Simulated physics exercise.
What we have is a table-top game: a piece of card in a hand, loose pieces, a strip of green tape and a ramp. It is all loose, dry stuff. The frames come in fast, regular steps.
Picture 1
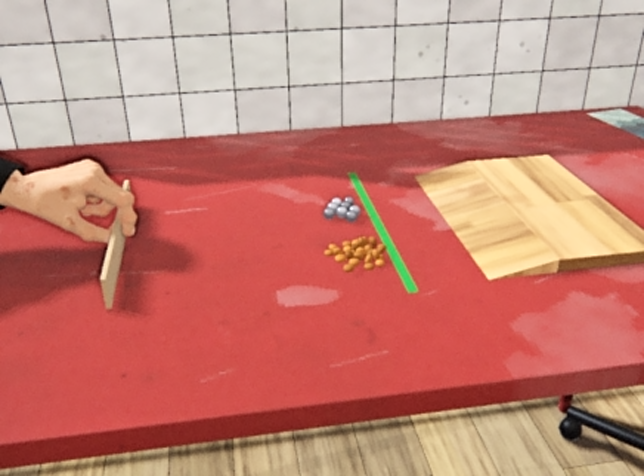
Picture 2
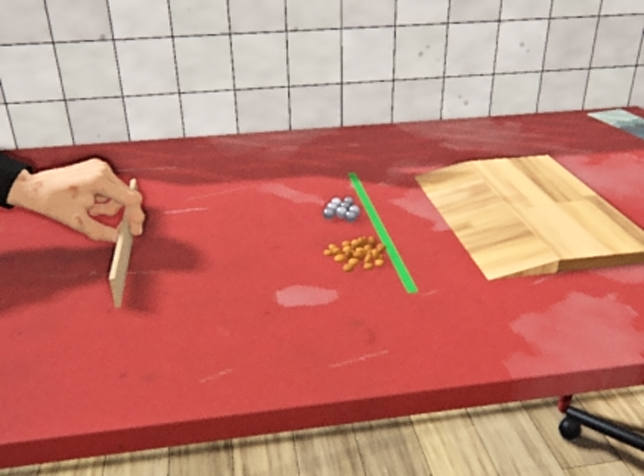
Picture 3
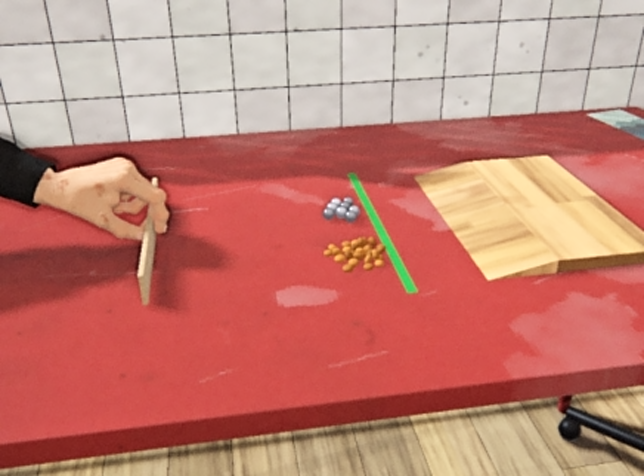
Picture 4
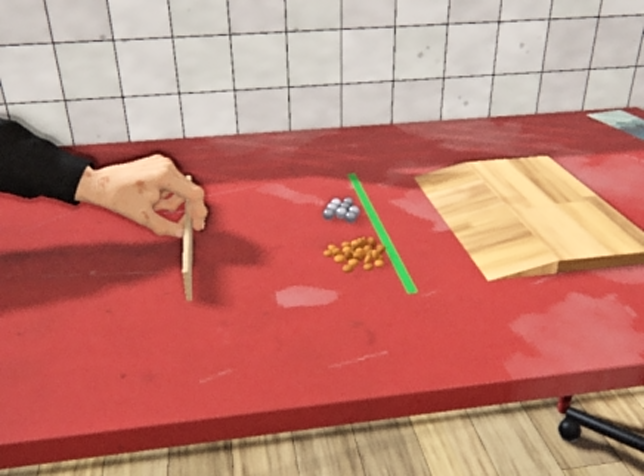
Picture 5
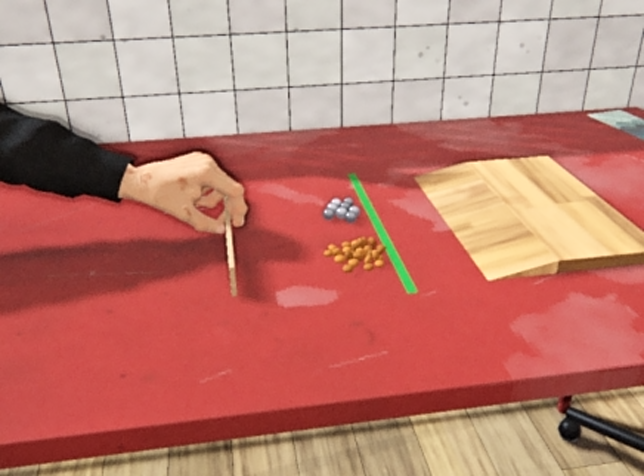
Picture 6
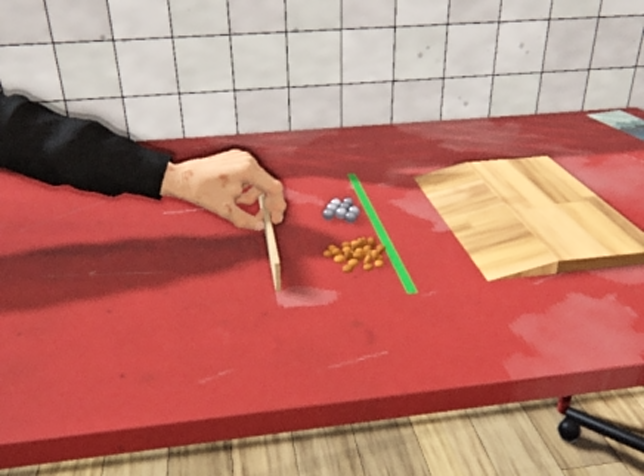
A hand in a black sleeve holds a thin, pale piece of card upright on a scuffed red table, seen from slightly above against a white tiled wall. Near the middle lie a few silvery balls behind a small heap of orange-brown bits, with green tape and a wooden ramp to their right. The hand slides the card steadily rightward, nearing the unmoving pieces, while the view stays still.
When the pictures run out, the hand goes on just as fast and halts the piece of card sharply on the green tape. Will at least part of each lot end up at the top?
Front lot: No, back lot: Yes.
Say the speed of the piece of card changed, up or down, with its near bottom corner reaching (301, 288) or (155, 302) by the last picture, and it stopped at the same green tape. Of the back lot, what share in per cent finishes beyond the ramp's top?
First run: Near 100 %; second run: Near 0 %.
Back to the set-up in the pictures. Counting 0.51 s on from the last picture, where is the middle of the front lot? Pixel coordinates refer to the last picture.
Roughly pixel (452, 241).
Then, 0.11 s later than the last frame, piece of card still moving, near (339, 204); front lot every one short of the ramp; back lot every one short of the ramp.
Then, 0.23 s later than the last frame, piece of card stopped at the green tape; front lot every one short of the ramp; back lot roughly a quarter on the ramp, the larger part short of the ramp.
Then, 0.51 s later than the last frame, piece of card stopped at the green tape; front lot about a tenth on the ramp, the larger part short of the ramp; back lot the larger part past the top, about a tenth on the ramp.
When it is over, piece of card stopped at the green tape; front lot not one past the top, about a tenth on the ramp, the larger part short of the ramp; back lot every one past the top.
